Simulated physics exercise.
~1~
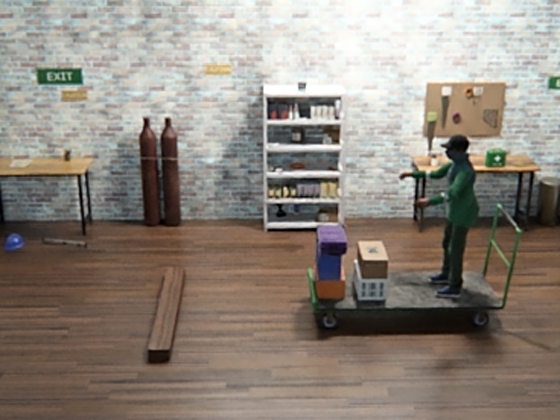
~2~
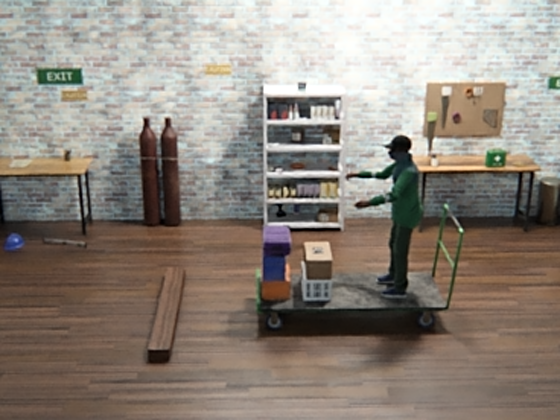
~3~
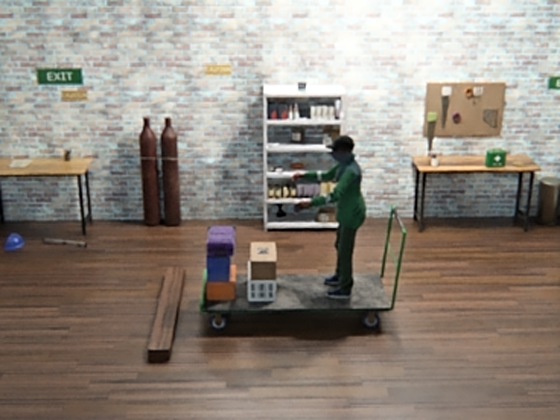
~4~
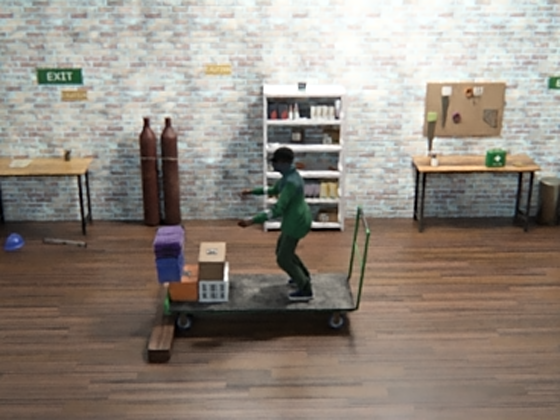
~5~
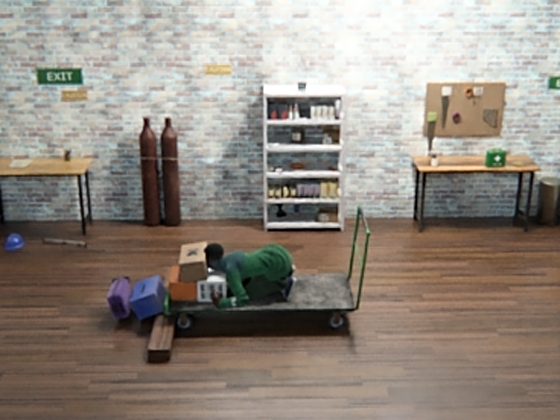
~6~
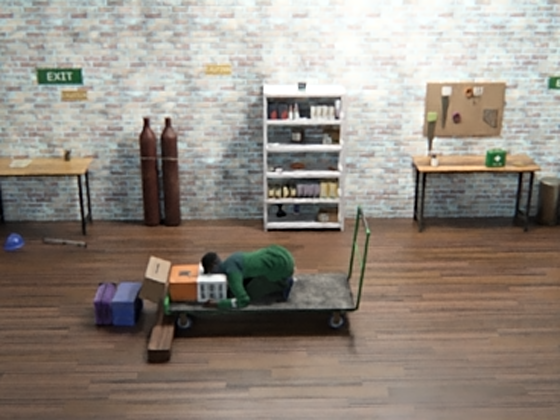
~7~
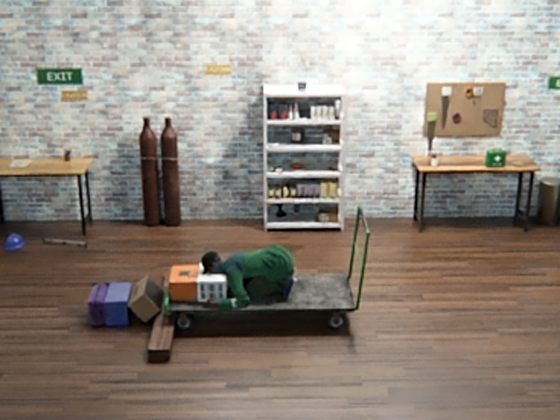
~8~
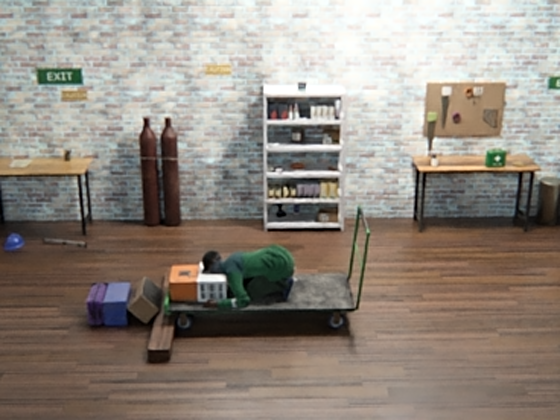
Flat cart rolling left hits a wooden beam and stops, its standing rider toppling forward as three boxes spill over the front.
